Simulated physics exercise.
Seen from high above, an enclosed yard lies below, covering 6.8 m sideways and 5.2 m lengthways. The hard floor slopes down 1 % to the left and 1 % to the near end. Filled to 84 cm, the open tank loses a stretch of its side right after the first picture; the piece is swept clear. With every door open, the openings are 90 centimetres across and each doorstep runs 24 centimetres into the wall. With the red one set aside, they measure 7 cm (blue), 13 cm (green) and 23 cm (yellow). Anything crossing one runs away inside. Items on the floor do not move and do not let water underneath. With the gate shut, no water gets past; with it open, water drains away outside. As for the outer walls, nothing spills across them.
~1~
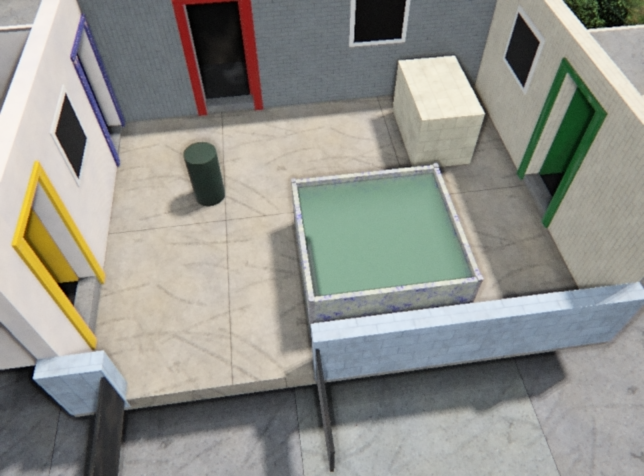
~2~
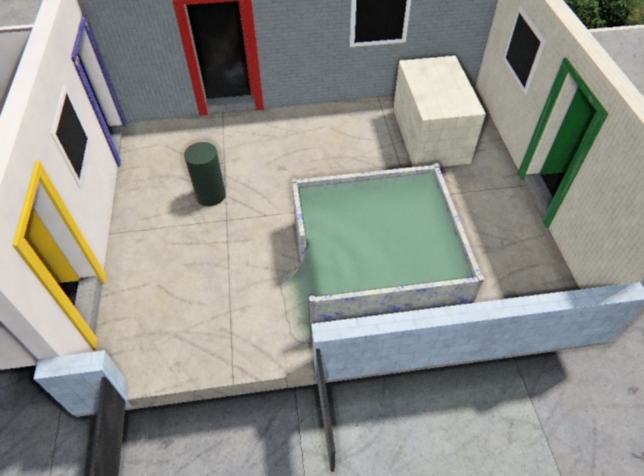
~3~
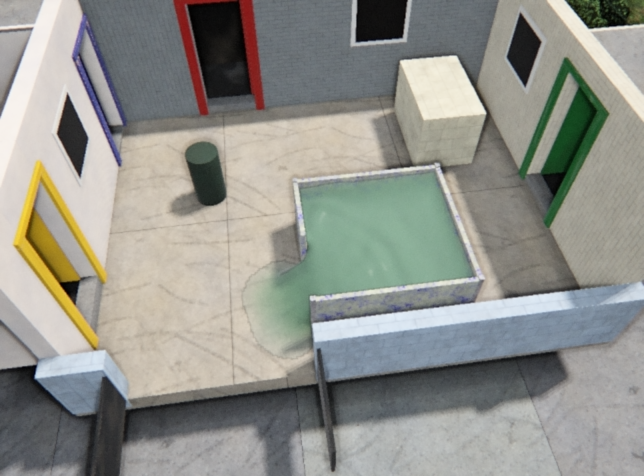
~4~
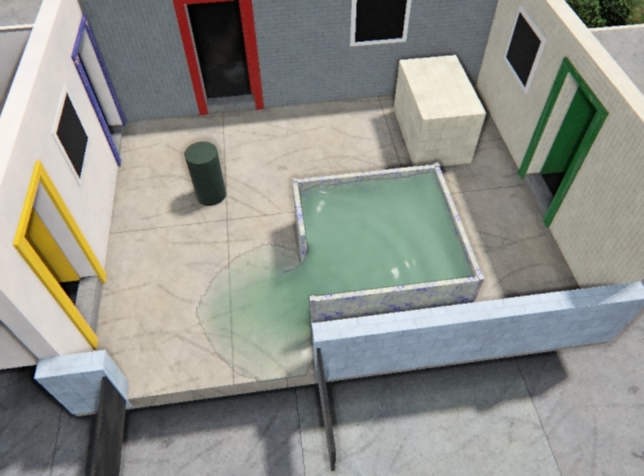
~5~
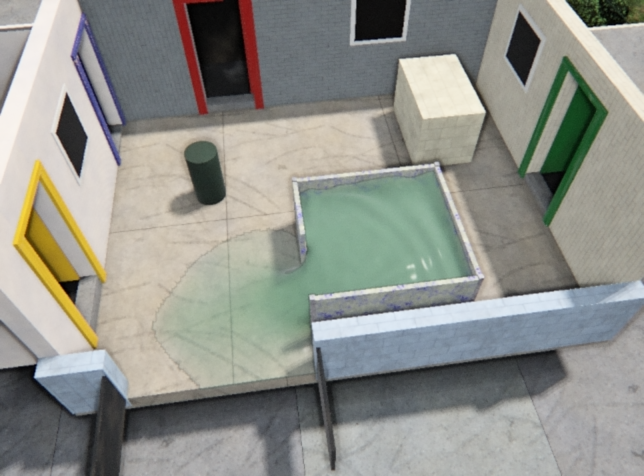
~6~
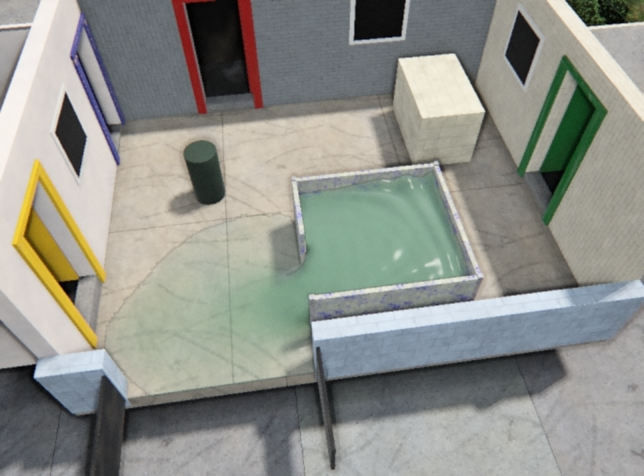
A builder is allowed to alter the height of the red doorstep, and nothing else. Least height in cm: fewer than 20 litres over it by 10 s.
Approx. 7 cm.
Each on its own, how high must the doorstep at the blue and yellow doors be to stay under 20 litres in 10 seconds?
Roughly 14.5 cm for the blue door and roughly 32 cm for the yellow door.
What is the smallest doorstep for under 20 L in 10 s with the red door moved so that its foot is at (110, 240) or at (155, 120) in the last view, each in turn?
16 and 17 cm.
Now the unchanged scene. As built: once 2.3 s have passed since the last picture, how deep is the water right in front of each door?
Lab note, cm: Red 0; yellow 28; green 0; blue 8.
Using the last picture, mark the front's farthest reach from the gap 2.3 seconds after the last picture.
Around pixel (123, 126).
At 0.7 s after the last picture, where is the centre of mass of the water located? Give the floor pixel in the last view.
Centre estimate: (323, 278) px, approximately.
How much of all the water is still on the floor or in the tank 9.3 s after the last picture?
Roughly 52 per cent of the water.
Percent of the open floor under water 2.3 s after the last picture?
Around 35 per cent of the free floor.
Then, 0.7 s after the last picture water covers 25 % of the floor, deepest (47 cm) near (90, 385); it has not reached the red door.
Then, 2.3 s after the last picture water covers 35 % of the floor, deepest (29 cm) near (90, 385); it has not reached the red door.
Then, 9.3 s after the last picture water covers 85 % of the floor, deepest (10 cm) near (90, 385); 5 cm at the red door, 0 litres in over its 16 cm doorstep.
At the red door as built, the water peaked near 13 cm, 3.9 s after the last picture.
With a doorstep of 6 cm, 27 litres would have come in within the 10 s; with 8.5 cm, 9 litres. So under 20 litres takes about 7 cm.
